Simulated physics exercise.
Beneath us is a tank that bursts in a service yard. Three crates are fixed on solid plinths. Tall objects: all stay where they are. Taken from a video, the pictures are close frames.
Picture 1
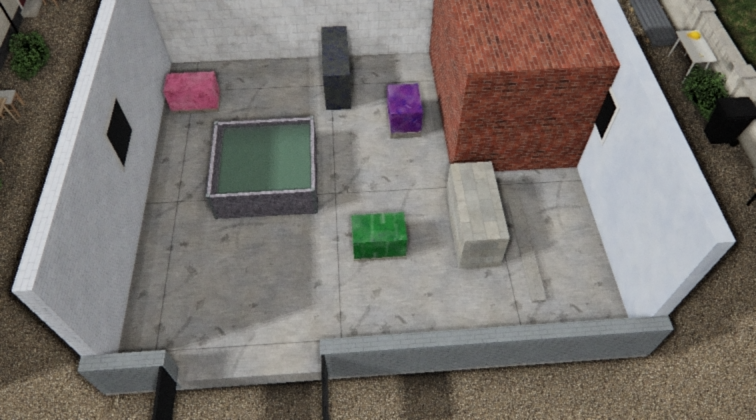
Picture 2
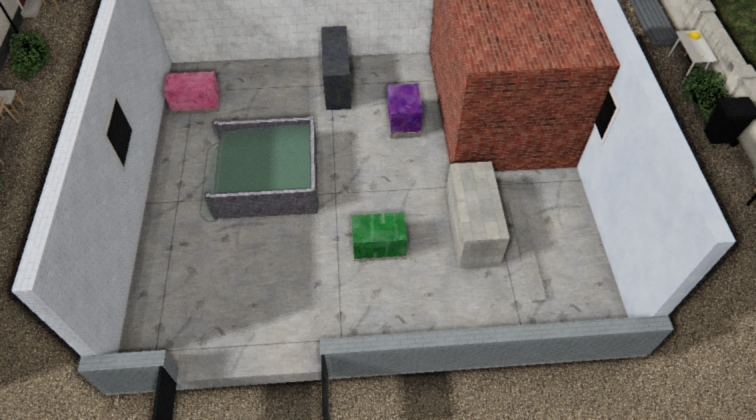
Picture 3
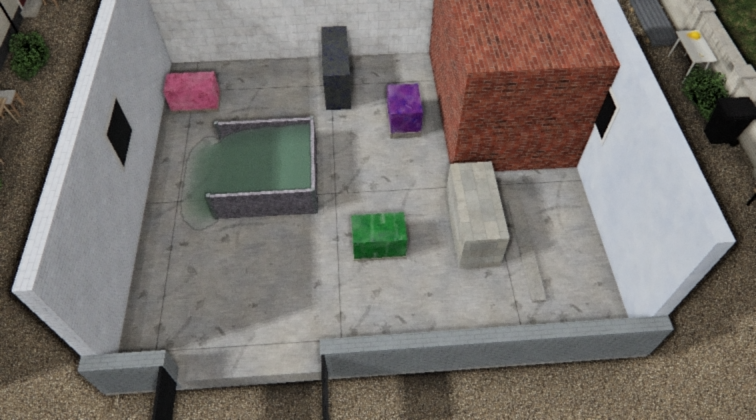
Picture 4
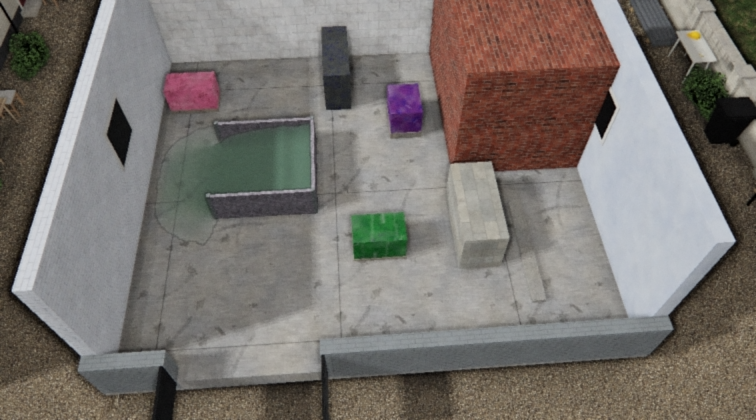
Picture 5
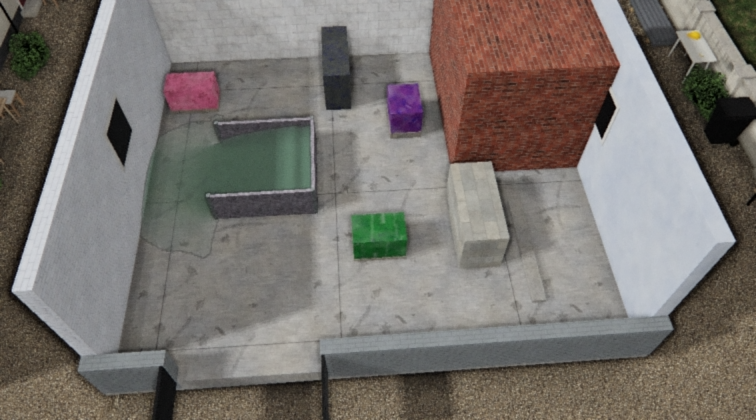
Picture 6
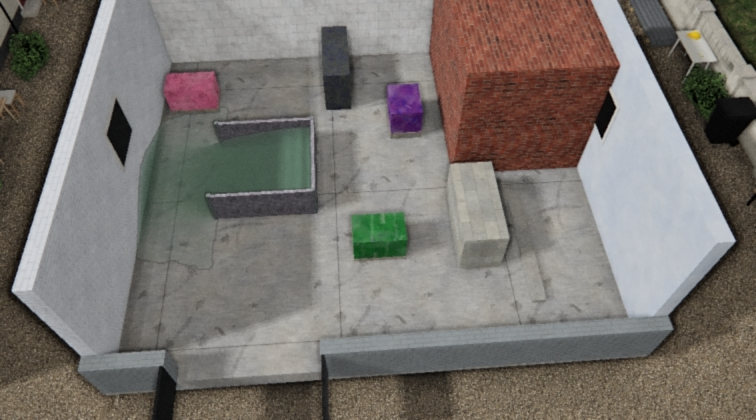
A walled service yard with a grey concrete floor is seen from high above by a still camera. A dark-rimmed open tank of greenish water sits left of centre, with a pink block behind it, a tall dark block and a purple one beyond, a green block and pale box nearer, and a large brick structure at right. The tank's left side opens, and water pours out leftward, fanning across the floor to the white wall.
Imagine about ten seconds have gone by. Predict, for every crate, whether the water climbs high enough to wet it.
In order: As for the purple crate it's untouched by the water. As for the pink crate it's moistened by the water. As for the green crate it's untouched by the water.
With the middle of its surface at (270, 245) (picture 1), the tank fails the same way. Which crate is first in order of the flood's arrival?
One in pink.
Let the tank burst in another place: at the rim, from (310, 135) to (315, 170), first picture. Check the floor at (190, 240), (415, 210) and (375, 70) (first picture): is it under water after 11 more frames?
Going through them in turn: Still unsoaked, then reached by the flood, then reached by the flood.
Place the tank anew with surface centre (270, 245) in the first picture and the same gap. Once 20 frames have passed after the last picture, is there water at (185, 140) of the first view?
Submerged.
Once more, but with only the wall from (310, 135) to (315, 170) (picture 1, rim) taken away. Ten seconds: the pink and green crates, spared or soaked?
The pink one is untouched; the green one is reached.
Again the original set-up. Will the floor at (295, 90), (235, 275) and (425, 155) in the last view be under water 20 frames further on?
Taking the three spots one by one, I'd call them drenched, drenched and clear.
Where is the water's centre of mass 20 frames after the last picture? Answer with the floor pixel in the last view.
Estimate: (217, 182).
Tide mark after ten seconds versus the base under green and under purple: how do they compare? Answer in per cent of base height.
Taking them in the order asked, 70 percent and 80 percent.
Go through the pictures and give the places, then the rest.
Still water in the open tank at (263, 158), in the first picture.
Water pours out at (220, 175) and has run to a hidden place, in the second picture.
The front is at (211, 140), out from the gap at (220, 176), in the third picture.
The front is at (181, 142), out from the gap at (220, 176), in the fourth picture.
The front is at (158, 141), out from the gap at (220, 176), in the fifth picture.
Water pours out at (220, 176) and has run to (161, 126), in the sixth picture.
A moment on, water covers 15 % of the floor; the purple crate not reached, the pink crate water round its plinth, the green crate not reached.
Next, water covers 25 % of the floor; the purple crate not reached, the pink crate water round its plinth, the green crate not reached.
Then, water covers 45 % of the floor; the purple crate water round its plinth, the pink crate water round its plinth, the green crate not reached.
Later, water covers 65 % of the floor; the purple crate water round its plinth, the pink crate water round its plinth, the green crate not reached.
In the end, water covers 85 % of the floor; the purple crate stayed above the water, the pink crate was topped, the green crate stayed above the water.
